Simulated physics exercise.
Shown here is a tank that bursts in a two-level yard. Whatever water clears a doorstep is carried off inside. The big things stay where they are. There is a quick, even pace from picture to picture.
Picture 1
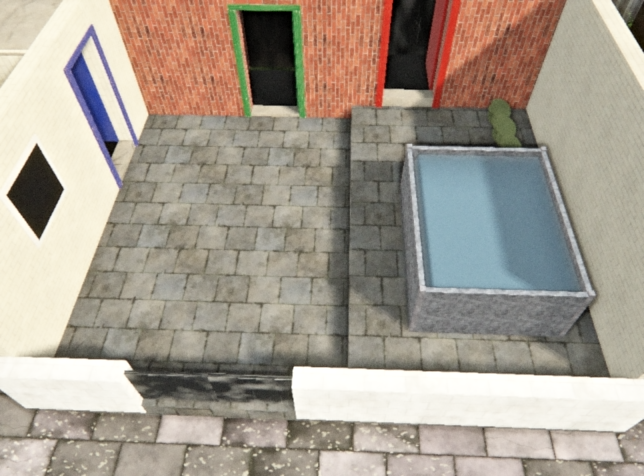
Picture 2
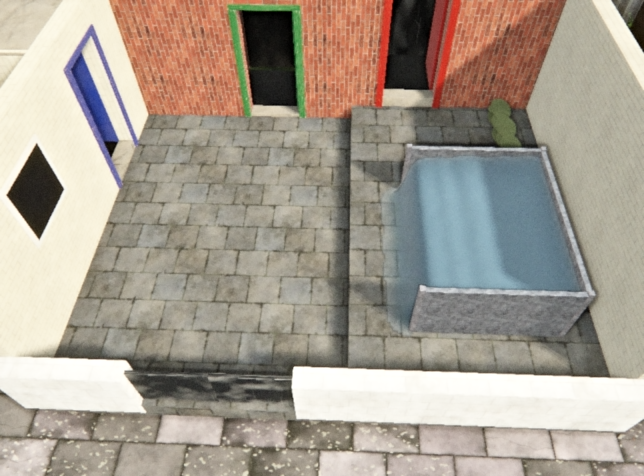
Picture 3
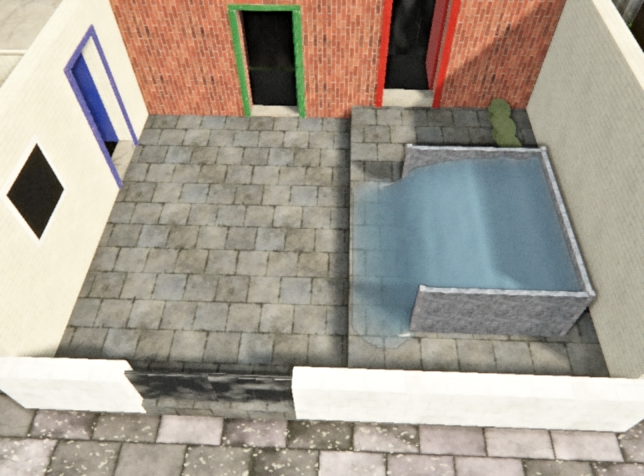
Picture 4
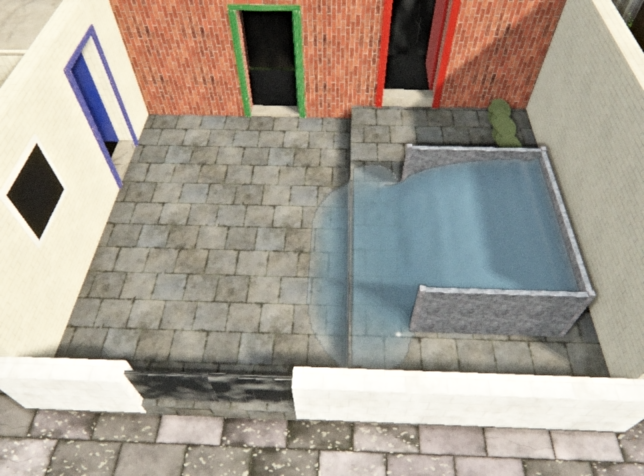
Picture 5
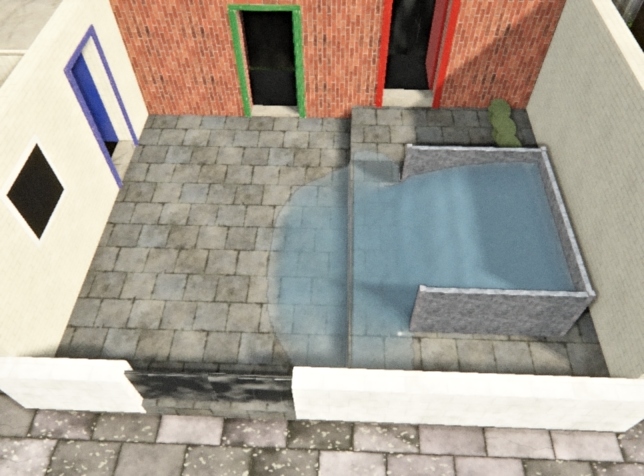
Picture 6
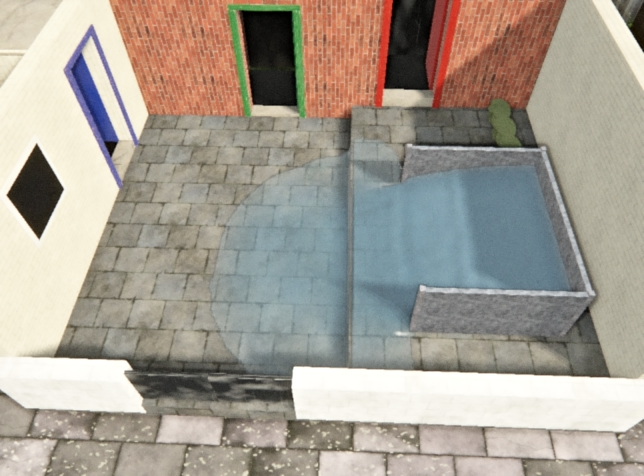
Water pours out of the open left side of a grey stone tank on the right of a paved yard, seen from above by a camera that stays still. Around the yard are cream walls, a blue-framed door at left, and a brick wall with green-framed and red-framed doorways. The clear blue sheet crosses the raised paving, passes over the step and spreads leftward in a rounded front across the lower paving.
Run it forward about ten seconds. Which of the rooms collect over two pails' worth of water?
The red door collects two pails or less; the green door collects over two pails; the blue door collects over two pails.
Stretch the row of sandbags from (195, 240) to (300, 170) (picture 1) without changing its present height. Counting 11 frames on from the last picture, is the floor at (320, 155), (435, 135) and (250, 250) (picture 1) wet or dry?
Result - soaked, still bare, soaked.
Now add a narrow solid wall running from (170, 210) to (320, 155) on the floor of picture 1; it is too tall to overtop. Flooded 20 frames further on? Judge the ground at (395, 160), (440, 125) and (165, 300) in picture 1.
Reading the points as listed, I get left untouched, then left untouched, then deluged.
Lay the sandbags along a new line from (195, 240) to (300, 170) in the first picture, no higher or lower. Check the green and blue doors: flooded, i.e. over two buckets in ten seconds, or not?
Note - green door: Beyond the mark, blue door: Below the mark.
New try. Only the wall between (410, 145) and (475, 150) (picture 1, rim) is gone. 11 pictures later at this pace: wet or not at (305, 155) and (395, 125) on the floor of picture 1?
In order - first: Drenched, second: Drenched.
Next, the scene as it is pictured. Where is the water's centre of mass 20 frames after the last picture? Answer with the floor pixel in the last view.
Around pixel (223, 243) of the last picture.
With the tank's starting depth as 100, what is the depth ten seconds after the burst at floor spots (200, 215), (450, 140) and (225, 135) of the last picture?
Respectively 20, 0 and 16 per cent.
A moment on, water covers 65 % of the floor; the red door not reached, the green door not reached, the blue door not reached.
Next, water covers 70 % of the floor; the red door not reached, the green door wet at the sill, nothing in, the blue door under two buckets in.
Then, water covers 70 % of the floor; the red door not reached, the green door under two buckets in, the blue door over two buckets in.
Later, water covers 70 % of the floor; the red door not reached, the green door over two buckets in, the blue door over two buckets in.
In the end, water covers 70 % of the floor; the red door not reached, the green door far over two buckets in, the blue door over two buckets in.
